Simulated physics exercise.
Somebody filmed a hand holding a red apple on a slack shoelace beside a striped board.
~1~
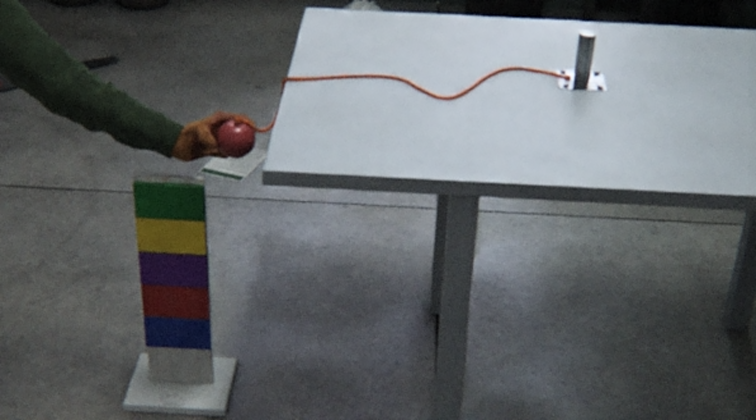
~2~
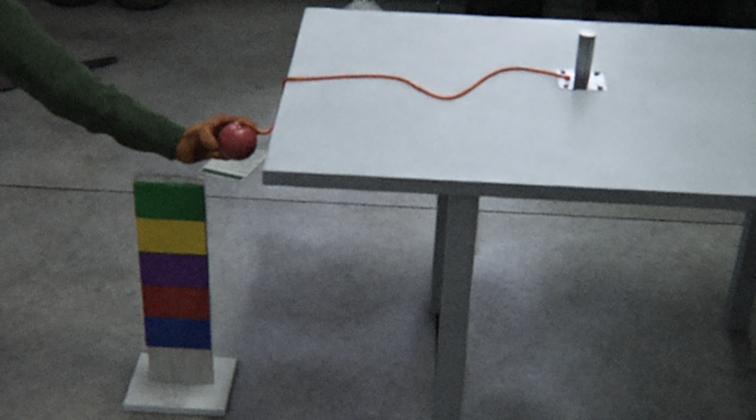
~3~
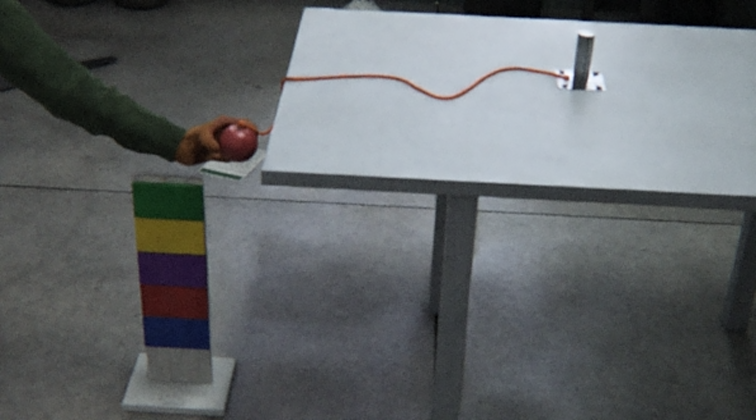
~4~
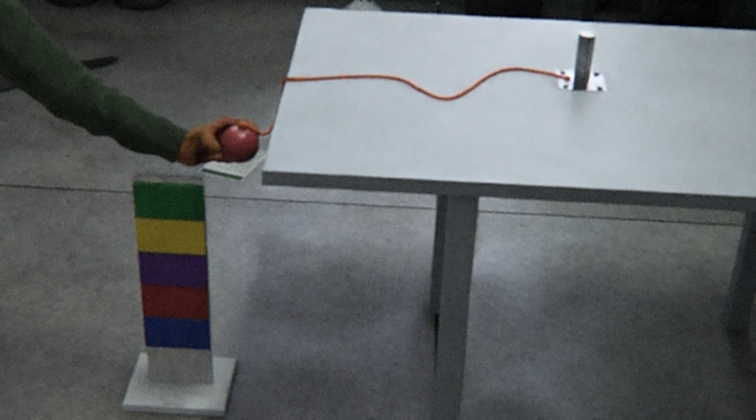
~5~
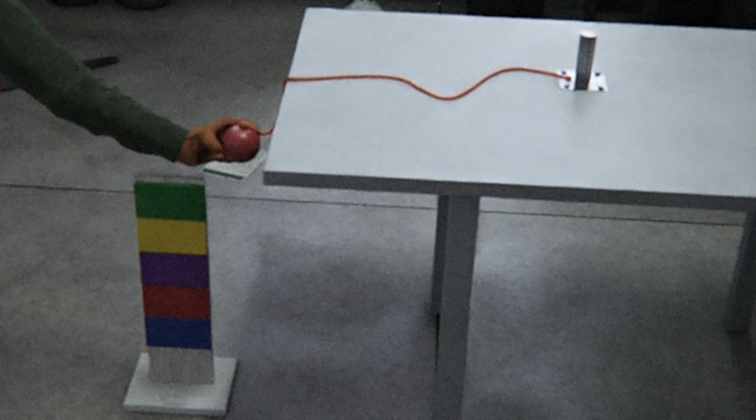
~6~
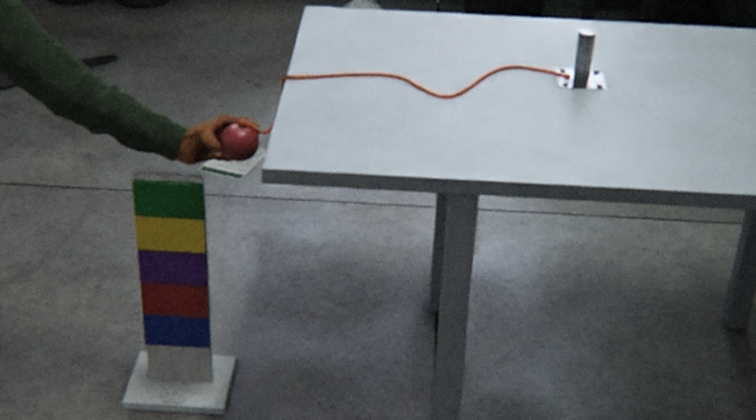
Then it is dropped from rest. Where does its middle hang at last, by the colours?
Its middle rests at the yellow band.
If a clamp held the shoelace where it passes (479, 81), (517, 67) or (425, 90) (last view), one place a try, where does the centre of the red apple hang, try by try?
About (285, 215), (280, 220) and (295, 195).
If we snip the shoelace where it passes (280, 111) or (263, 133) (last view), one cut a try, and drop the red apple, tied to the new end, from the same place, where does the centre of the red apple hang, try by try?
Near (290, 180) and (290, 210).
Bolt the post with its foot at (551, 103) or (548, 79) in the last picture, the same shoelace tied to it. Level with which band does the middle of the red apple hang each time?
Try by try: Purple; purple.
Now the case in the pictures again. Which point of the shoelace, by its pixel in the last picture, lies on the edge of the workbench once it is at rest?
The one at (345, 75).
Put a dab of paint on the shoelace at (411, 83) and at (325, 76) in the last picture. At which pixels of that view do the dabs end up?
They go to (357, 75) and to (285, 97).
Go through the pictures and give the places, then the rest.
The first frame shows red apple (236, 139); green (169, 203); yellow (171, 237); purple (173, 271); red (175, 303); blue (177, 334).
The second frame shows red apple (238, 141); shoelace through (535, 71) (478, 83) (425, 91) (358, 76) (285, 89).
The third frame shows red apple (238, 143).
The fourth frame shows red apple (240, 144); shoelace through (534, 71) (478, 84) (424, 92) (358, 77) (285, 89).
The fifth frame shows red apple (241, 144).
The sixth frame shows red apple (240, 142); shoelace through (534, 69) (477, 82) (424, 90) (358, 75) (284, 87).
Early on, apple near (263, 219); level with green.
Midway, apple near (319, 219); level with yellow.
Near the end, apple near (290, 231); level with yellow.
Finally, apple near (278, 226); level with yellow. The yellow one.
